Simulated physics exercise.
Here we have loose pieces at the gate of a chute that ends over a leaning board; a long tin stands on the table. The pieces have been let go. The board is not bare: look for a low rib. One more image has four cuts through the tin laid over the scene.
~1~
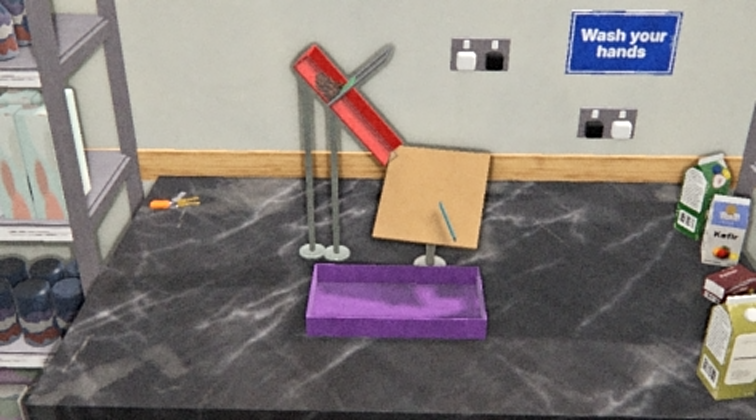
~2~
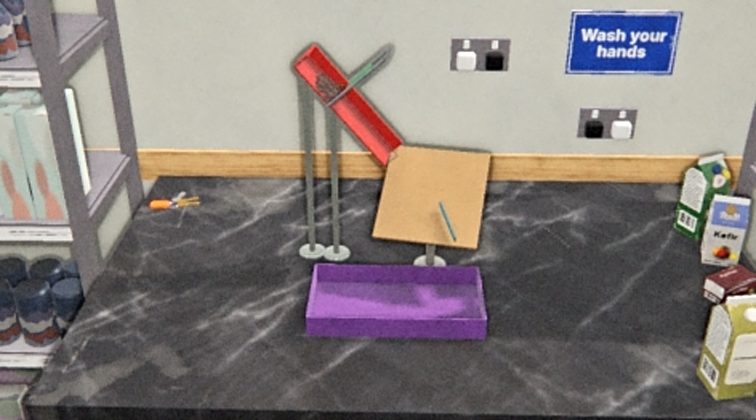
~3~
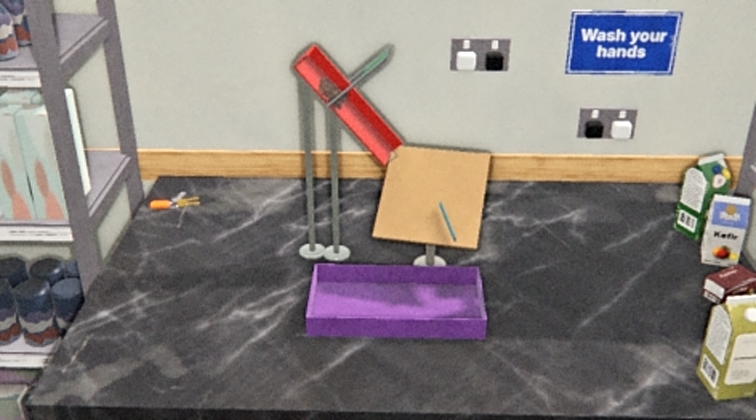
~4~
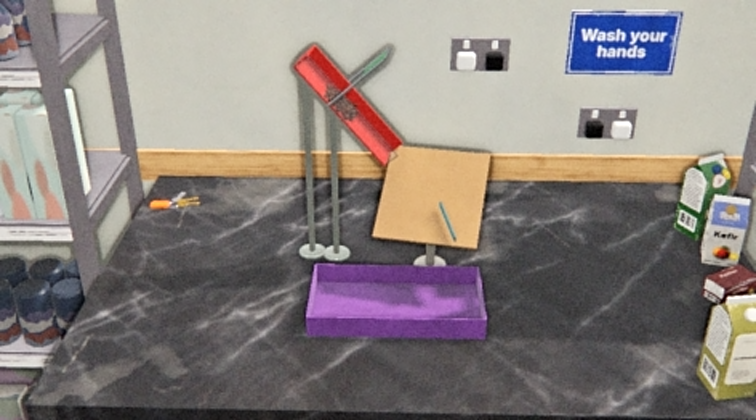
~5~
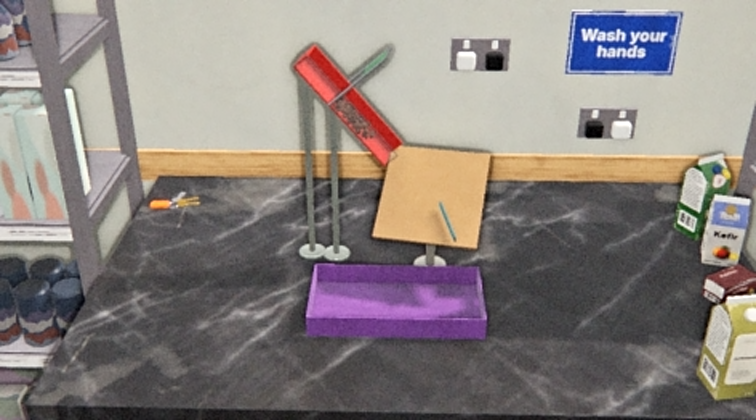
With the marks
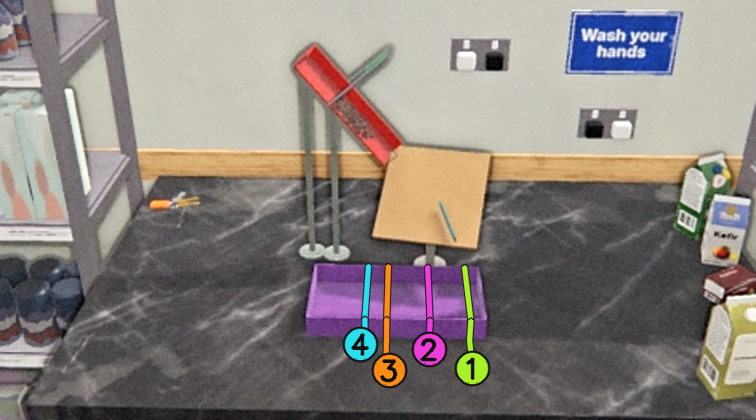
A dark marbled counter against a pale wall, with shelves at the left and a blue hand-washing sign at the upper right, is seen from the front and slightly above. A red chute on thin grey-green stands slopes down rightward to a tilted tan board with a low rib, behind an empty purple tin. Small dark pieces slide partway down the chute while the camera stays still.
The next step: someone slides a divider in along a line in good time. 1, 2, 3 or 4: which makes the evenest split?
Best: 2.
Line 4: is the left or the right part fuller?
More lands on the right.
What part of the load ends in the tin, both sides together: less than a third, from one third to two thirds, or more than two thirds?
More than two thirds.
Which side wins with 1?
The left side.
On the marked copy, line 1 crosses the front rim at (470, 320); line 2 crosses the front rim at (430, 319); line 3 crosses the front rim at (386, 318); line 4 crosses the front rim at (364, 318).
For line 1, of what is caught, all but a few on the left of the divider, a small share on the right.
For line 2, of what is caught, close to a third on the left of the divider, close to two thirds on the right.
For line 3, of what is caught, a small share on the left of the divider, all but a few on the right.
For line 4, of what is caught, none at all on the left of the divider, the whole lot on the right.
